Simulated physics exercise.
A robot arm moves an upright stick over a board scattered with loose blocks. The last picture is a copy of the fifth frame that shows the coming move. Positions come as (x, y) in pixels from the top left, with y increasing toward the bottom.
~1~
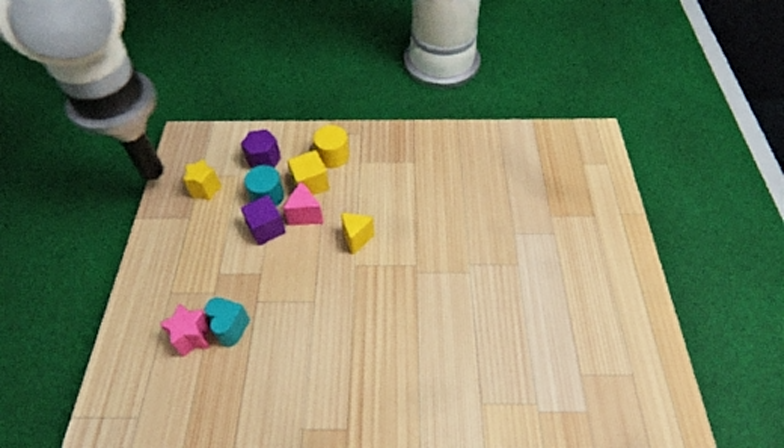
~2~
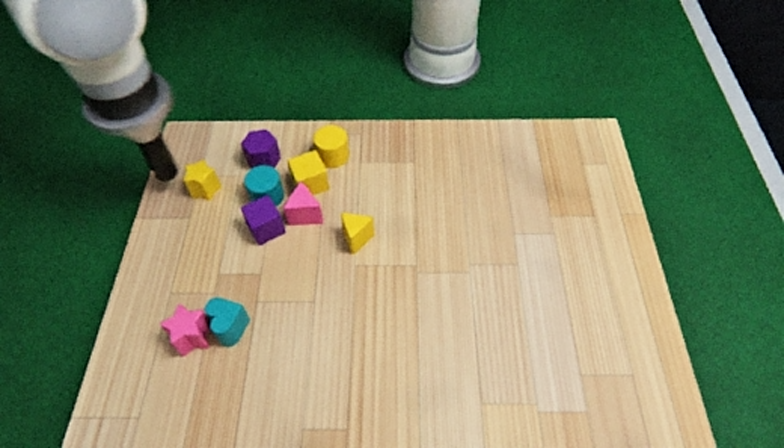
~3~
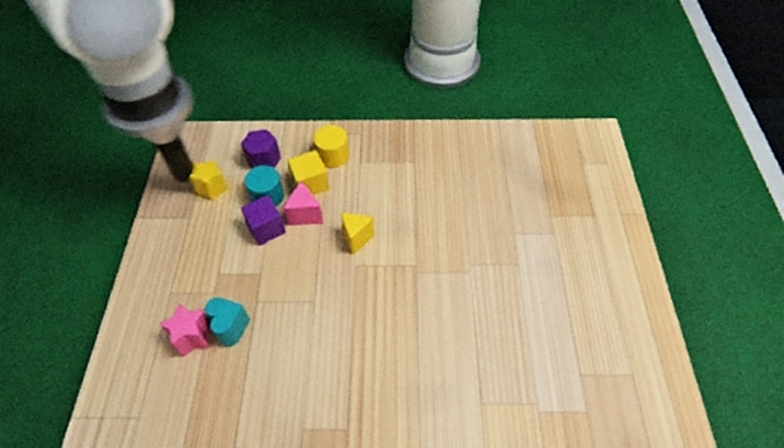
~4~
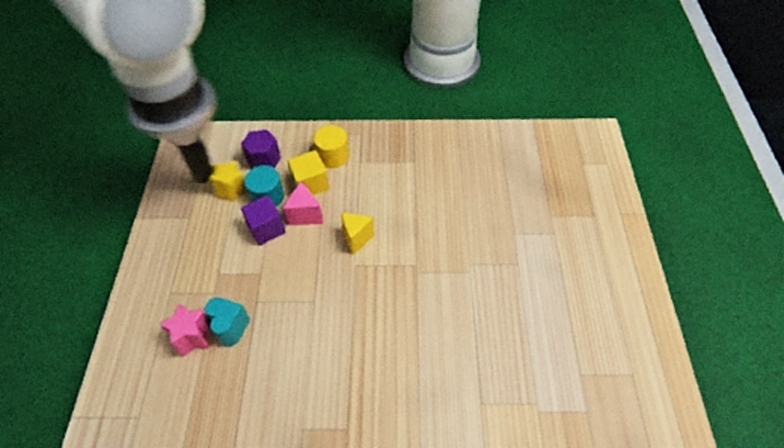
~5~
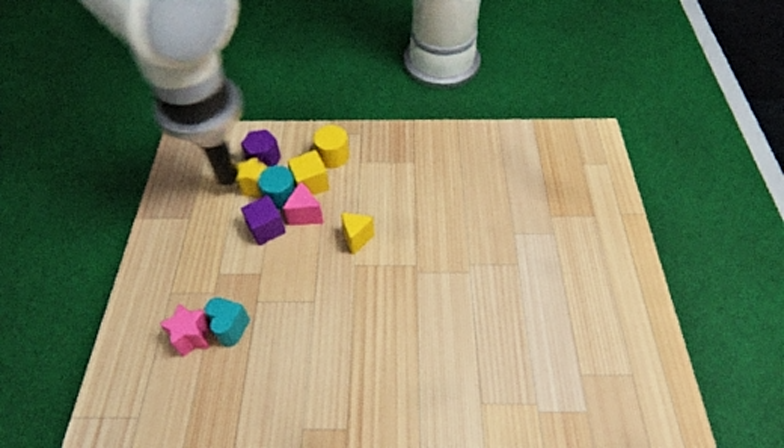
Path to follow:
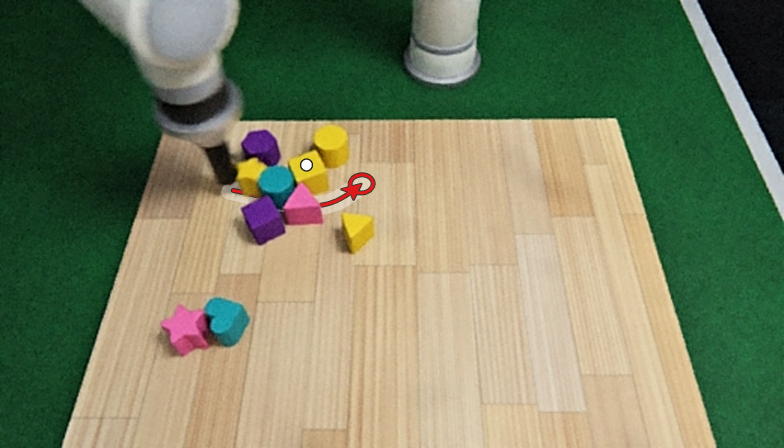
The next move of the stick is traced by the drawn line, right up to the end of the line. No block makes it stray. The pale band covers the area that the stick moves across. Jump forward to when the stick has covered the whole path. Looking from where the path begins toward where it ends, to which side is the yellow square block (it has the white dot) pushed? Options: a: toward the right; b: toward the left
The answer is b.
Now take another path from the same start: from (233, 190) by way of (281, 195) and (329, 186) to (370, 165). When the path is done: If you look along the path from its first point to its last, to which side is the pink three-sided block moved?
It's going to go right.
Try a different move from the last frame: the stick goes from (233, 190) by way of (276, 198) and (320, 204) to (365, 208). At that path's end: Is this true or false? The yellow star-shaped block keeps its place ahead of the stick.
The statement is correct.
Path on the board, from (233, 190) through (276, 200) and (322, 205) to (362, 184); the dot is on the yellow square block.
The first path, step by step. One third of the way, stick (272, 186); yellow star-shaped block (295, 178); turquoise round block (320, 189); pink three-sided block (325, 213), turned 60° clockwise; yellow square block (327, 162), turned 50° anticlockwise.
Two thirds of the way, stick (320, 191); yellow star-shaped block (343, 183); turquoise round block (370, 193); pink three-sided block (327, 215), turned 70° clockwise; yellow square block (350, 157), turned 120° anticlockwise.
At the end, stick (360, 170); yellow star-shaped block (384, 171), turned 40° clockwise; turquoise round block (397, 192); pink three-sided block (327, 215), turned 70° clockwise; yellow square block (366, 144), turned 155° anticlockwise.
